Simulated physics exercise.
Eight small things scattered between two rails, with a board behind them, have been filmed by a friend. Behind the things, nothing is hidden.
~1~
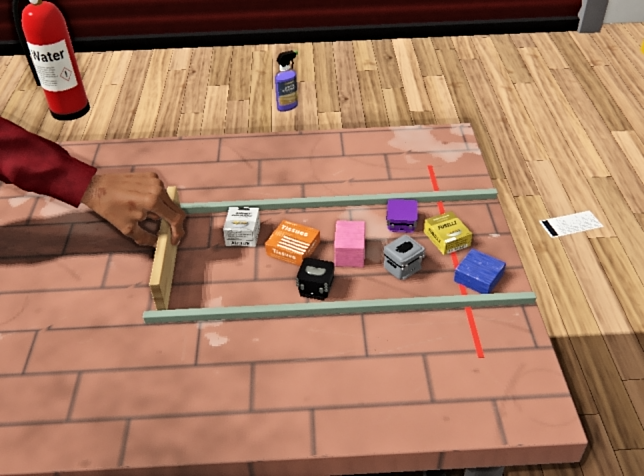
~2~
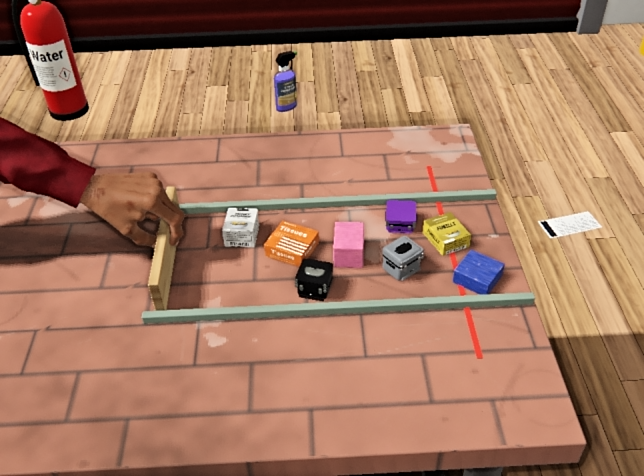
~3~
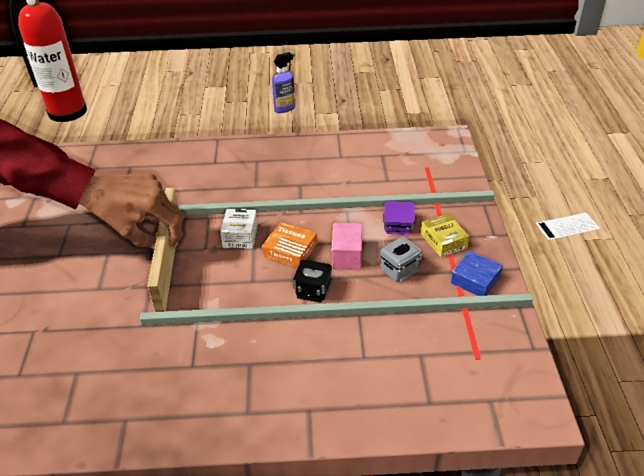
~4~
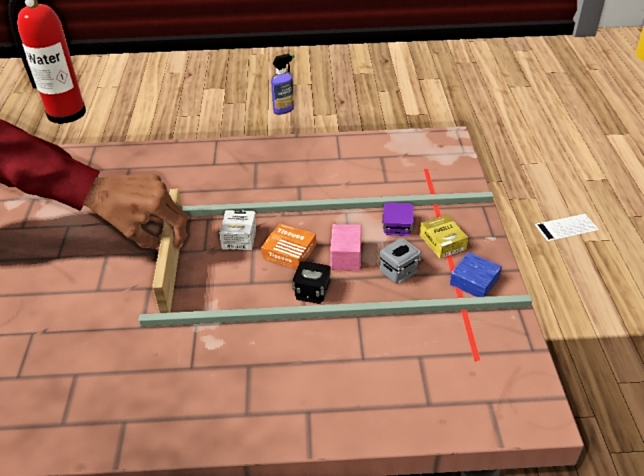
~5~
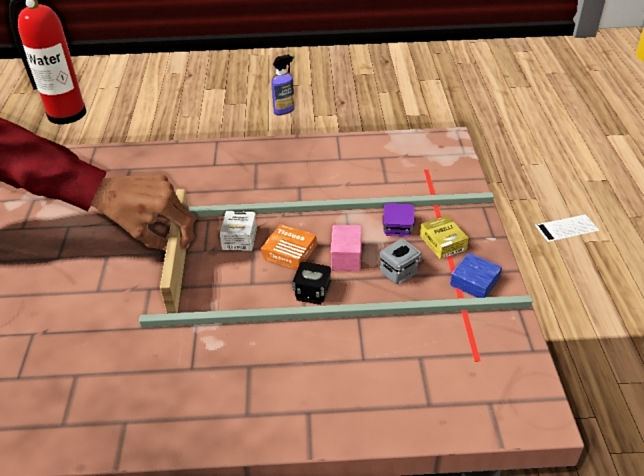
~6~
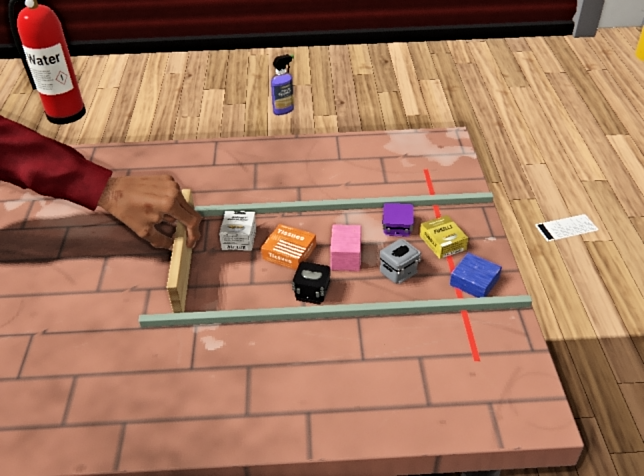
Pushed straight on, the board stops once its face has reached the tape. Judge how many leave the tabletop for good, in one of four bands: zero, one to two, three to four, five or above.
Once the push stops, one or two will be gone from the table.
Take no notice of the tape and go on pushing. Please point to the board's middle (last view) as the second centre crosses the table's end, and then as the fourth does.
I'd put the first at about (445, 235) and the next at about (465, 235).
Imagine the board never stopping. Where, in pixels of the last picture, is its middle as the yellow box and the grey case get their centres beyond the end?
Around (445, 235), then around (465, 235).
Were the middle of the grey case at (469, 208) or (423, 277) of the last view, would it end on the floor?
The grey case goes down at the first spot and stays put at the second.
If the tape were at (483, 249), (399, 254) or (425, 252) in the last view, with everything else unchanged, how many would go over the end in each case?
Result per try: 5; 0; 0.
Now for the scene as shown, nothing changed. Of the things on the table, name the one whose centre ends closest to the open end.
The one you want is the yellow box.
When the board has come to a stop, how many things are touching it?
That would be 3 of them.
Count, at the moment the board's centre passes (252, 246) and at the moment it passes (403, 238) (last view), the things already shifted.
By then 2, and later 8.
Soon after, none off yet; blue block at rest near (476, 276); yellow box at rest near (444, 237); purple case at rest near (398, 220).
After that, none off yet; blue block moving near (481, 278); yellow box at rest near (444, 237); purple case displaced a little near (409, 215).
In the end, the number that fall off is one or two; gone, blue block.
